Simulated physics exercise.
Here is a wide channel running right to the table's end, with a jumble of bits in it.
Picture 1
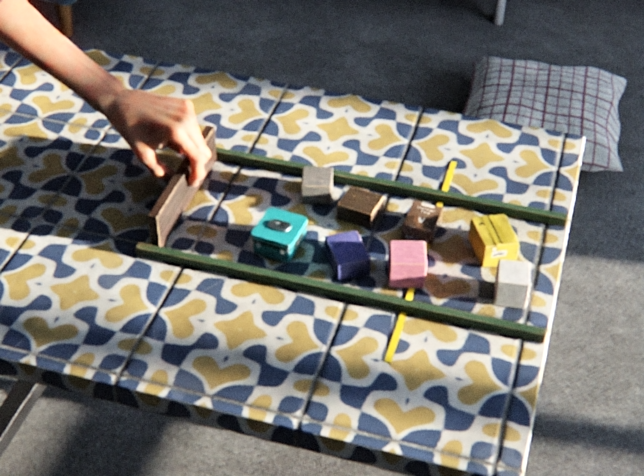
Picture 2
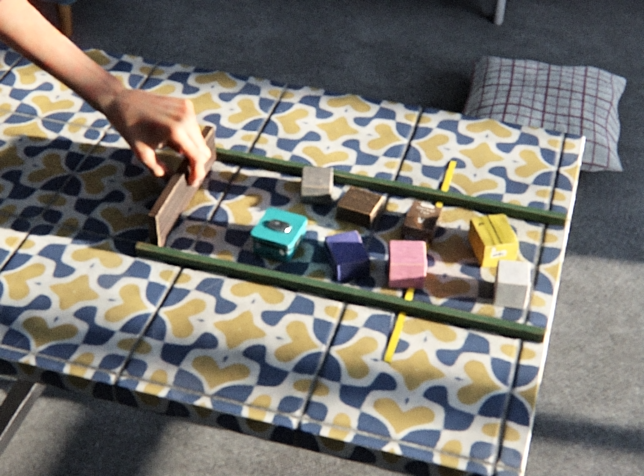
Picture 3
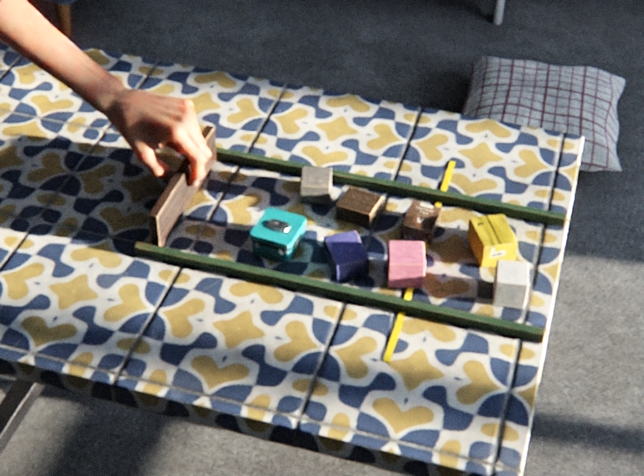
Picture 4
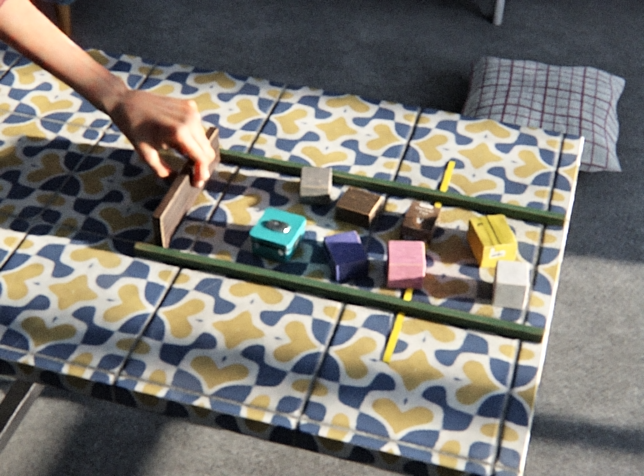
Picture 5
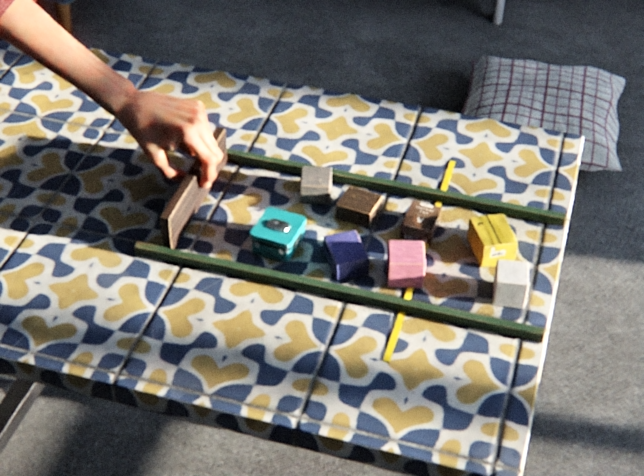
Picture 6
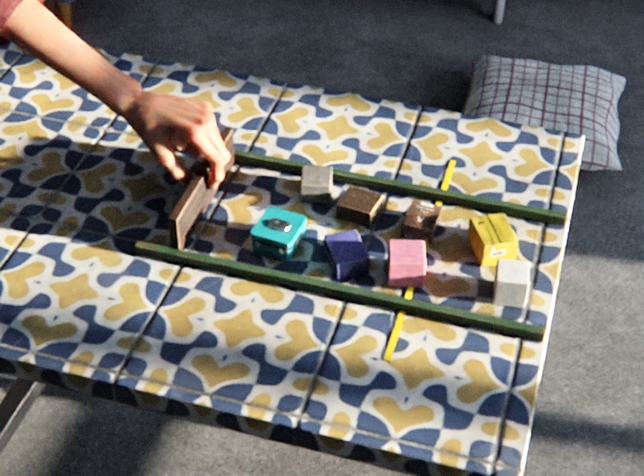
The clip shows a hand holding a brown board upright between two green rails on a patterned surface, with small colourful blocks and boxes lying still to its right; after staying nearly motionless, the hand slides the board slightly rightward.
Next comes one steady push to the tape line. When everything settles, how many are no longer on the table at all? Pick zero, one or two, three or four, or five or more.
Zero are off the table.
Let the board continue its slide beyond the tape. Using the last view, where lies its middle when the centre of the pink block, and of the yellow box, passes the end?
Estimated middle: (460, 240), and (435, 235) for the other.
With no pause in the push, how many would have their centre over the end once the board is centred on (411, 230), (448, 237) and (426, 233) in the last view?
0; 2; 0.
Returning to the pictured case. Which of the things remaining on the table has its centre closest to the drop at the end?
It would be the white block, I'd say.
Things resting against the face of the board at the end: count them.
Number: 2.
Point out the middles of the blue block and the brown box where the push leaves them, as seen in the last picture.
Final positions - blue block around (473, 287), brown box around (516, 239).
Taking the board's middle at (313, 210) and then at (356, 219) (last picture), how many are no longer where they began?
Respectively 4 and 6.
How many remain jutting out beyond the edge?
Expected count: 2.
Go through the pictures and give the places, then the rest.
White block (512, 284); yellow box (493, 241); pink block (407, 265); board (184, 186); tape (424, 251), in the first frame.
Yellow box (493, 240); brown box (422, 222), in the second frame.
Pink block (406, 264); blue block (346, 255), in the third frame.
White block (510, 285); turquoise case (278, 236), in the fourth frame.
Yellow box (492, 240); board (196, 187), in the fifth frame.
White block (511, 283); yellow box (493, 239); pink block (406, 263); board (203, 188); tape (424, 250), in the sixth frame.
A little later, none off yet; white block at rest near (511, 283); yellow box at rest near (493, 239); pink block at rest near (406, 263).
Next, none off yet; white block at rest near (511, 283); yellow box at rest near (493, 239); pink block shifted about its own width near (439, 272).
When it is over, the number that fall off is zero.
